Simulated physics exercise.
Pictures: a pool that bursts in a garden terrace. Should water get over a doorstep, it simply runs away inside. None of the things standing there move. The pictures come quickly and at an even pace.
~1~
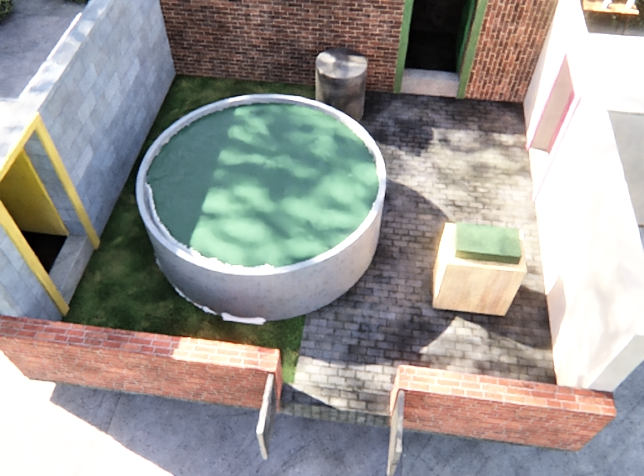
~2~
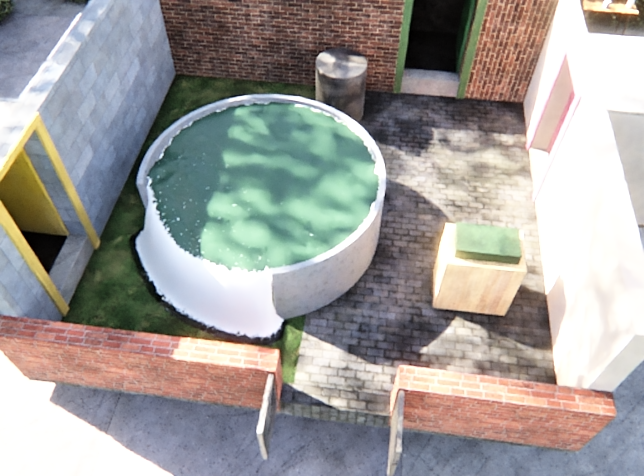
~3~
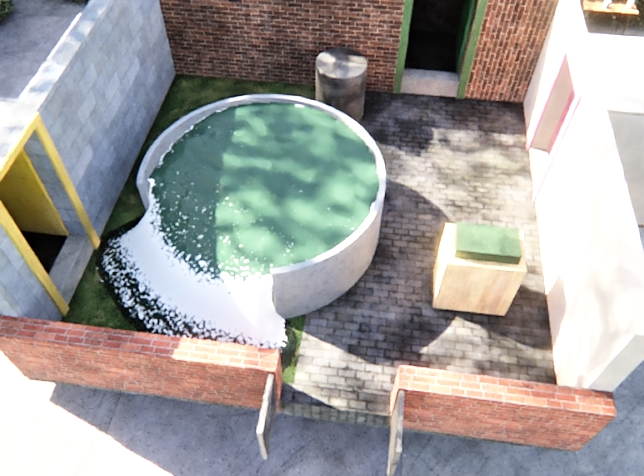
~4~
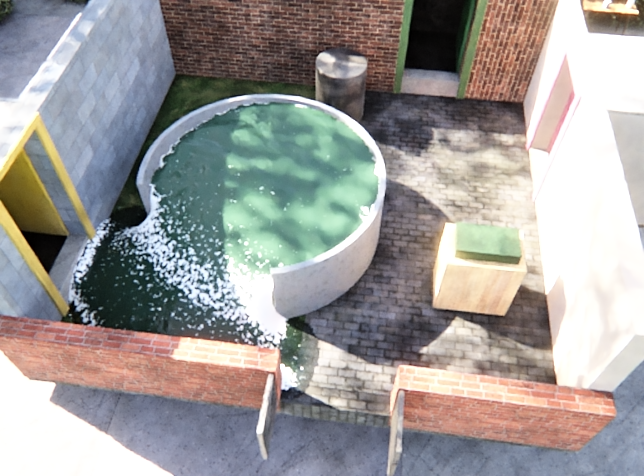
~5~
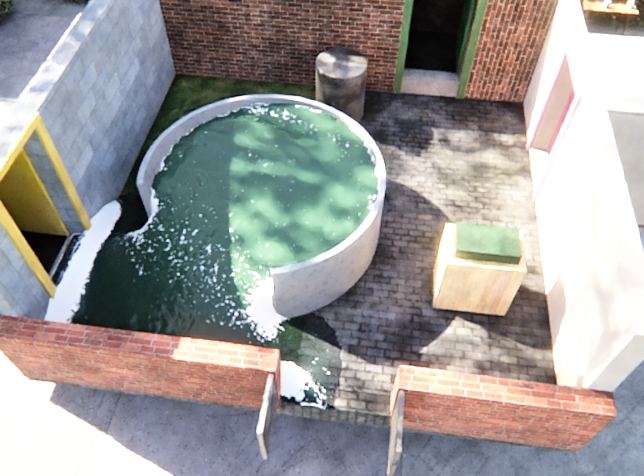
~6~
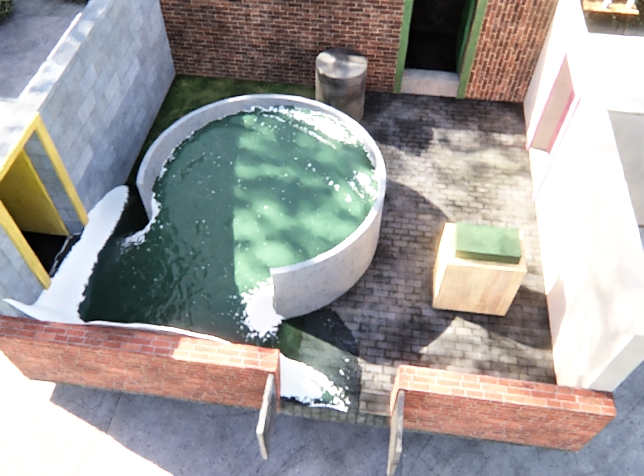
Green water bursting from the lower left side of a round pool, foaming across grass to the walls and onto paving.
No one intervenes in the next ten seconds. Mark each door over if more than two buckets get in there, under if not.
Pink door: Over, green door: Under, yellow door: Over.
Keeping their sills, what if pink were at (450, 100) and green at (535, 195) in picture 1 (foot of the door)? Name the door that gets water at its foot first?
The flood hits the yellow-painted one before any other door.
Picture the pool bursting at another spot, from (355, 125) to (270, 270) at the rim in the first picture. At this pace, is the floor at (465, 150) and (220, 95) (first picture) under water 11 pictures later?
Respectively, inundated and left dry.
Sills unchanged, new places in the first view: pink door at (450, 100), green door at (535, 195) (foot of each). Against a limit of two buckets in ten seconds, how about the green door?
From what I can tell, the green door does not reach it.
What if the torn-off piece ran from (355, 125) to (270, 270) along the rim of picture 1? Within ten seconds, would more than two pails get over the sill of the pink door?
Well, I'd say the pink door gets more.
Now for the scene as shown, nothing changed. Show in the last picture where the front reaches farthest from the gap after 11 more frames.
My guess is roughly (546, 414).
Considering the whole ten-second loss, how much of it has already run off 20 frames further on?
Roughly 65 percent of it.
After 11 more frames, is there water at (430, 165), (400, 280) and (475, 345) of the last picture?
Taking them as listed, they are spared, waterlogged and waterlogged.
A moment on, water covers 35 % of the floor; the pink door not reached, the green door not reached, the yellow door far over two buckets in.
Next, water covers 50 % of the floor; the pink door not reached, the green door not reached, the yellow door far over two buckets in.
Then, water covers 80 % of the floor; the pink door wet at the sill, nothing in, the green door not reached, the yellow door far over two buckets in.
Later, water covers 95 % of the floor; the pink door wet at the sill, nothing in, the green door wet at the sill, nothing in, the yellow door far over two buckets in.
In the end, water covers 100 % of the floor; the pink door over two buckets in, the green door wet at the sill, nothing in, the yellow door far over two buckets in.
